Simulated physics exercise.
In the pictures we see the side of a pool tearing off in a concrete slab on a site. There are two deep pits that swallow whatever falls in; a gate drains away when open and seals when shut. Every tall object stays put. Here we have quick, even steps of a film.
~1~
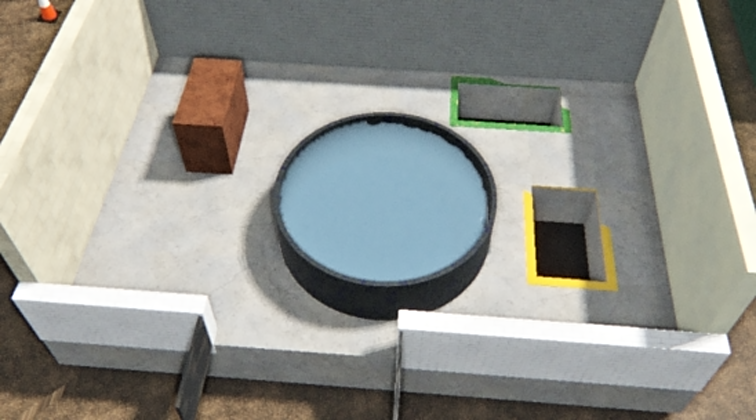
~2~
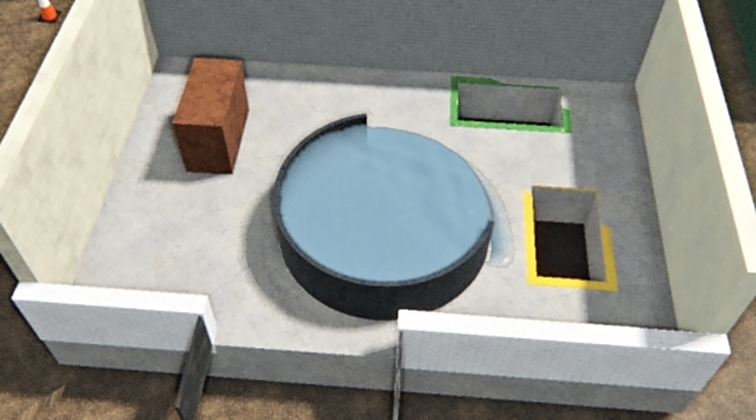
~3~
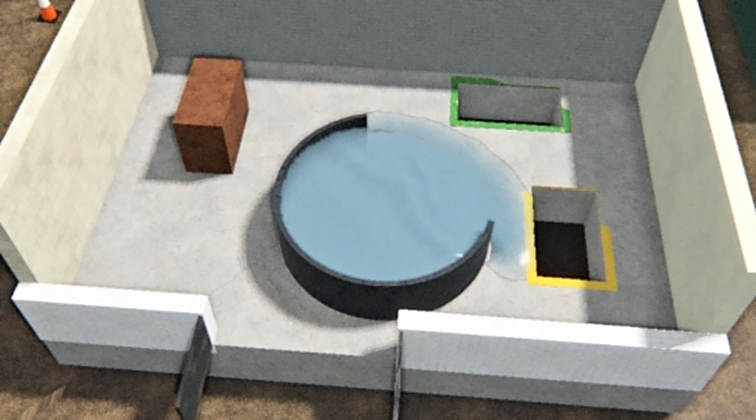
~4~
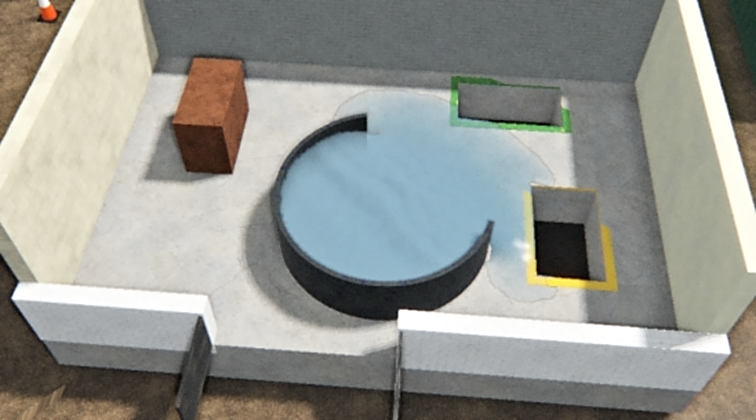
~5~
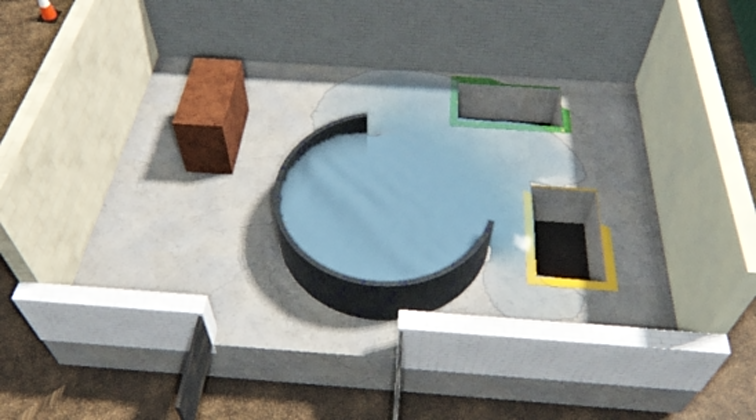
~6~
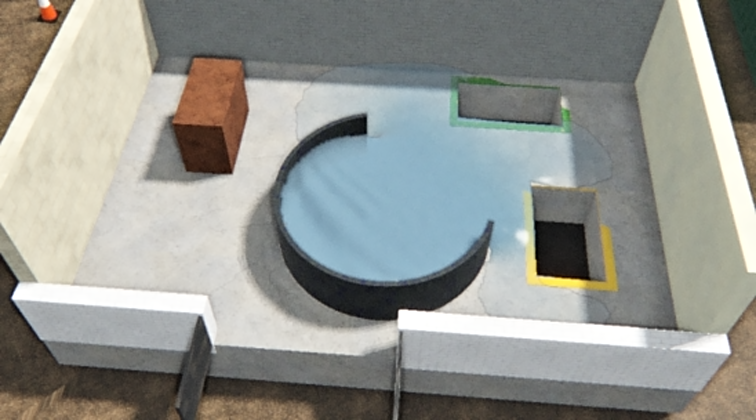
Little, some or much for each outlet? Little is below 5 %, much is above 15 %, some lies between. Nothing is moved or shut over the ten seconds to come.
The gate gets little. The green pit gets much. The yellow pit gets much.
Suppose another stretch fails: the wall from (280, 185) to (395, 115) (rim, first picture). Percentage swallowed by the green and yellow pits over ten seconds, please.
Per cent: Green 20, yellow 4.
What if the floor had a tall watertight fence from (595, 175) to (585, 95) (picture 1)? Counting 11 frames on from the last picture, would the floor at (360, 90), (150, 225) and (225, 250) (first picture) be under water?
Listed order - wet, dry, dry.
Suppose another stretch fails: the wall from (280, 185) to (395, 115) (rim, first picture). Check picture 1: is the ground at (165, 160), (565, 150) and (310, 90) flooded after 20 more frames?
First spot submerged, second spot spared, third spot submerged.
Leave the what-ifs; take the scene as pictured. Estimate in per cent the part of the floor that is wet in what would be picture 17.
Some 45 in a hundred.
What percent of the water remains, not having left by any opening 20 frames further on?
My figure: Some 48 per cent.
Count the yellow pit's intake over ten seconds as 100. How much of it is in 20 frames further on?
I'd put it at about 70 per cent.
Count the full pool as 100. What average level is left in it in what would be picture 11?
Roughly 56 %.
A moment on, water covers 30 % of the floor; the gate 0 %, the green pit 8 %, the yellow pit 11 %.
Next, water covers 45 % of the floor; the gate 0 %, the green pit 18 %, the yellow pit 17 %.
Then, water covers 55 % of the floor; the gate 0 %, the green pit 31 %, the yellow pit 22 %.
Later, water covers 85 % of the floor; the gate 0 %, the green pit 42 %, the yellow pit 26 %.
In the end, water covers 90 % of the floor; the gate 1 %, the green pit 46 %, the yellow pit 30 %.
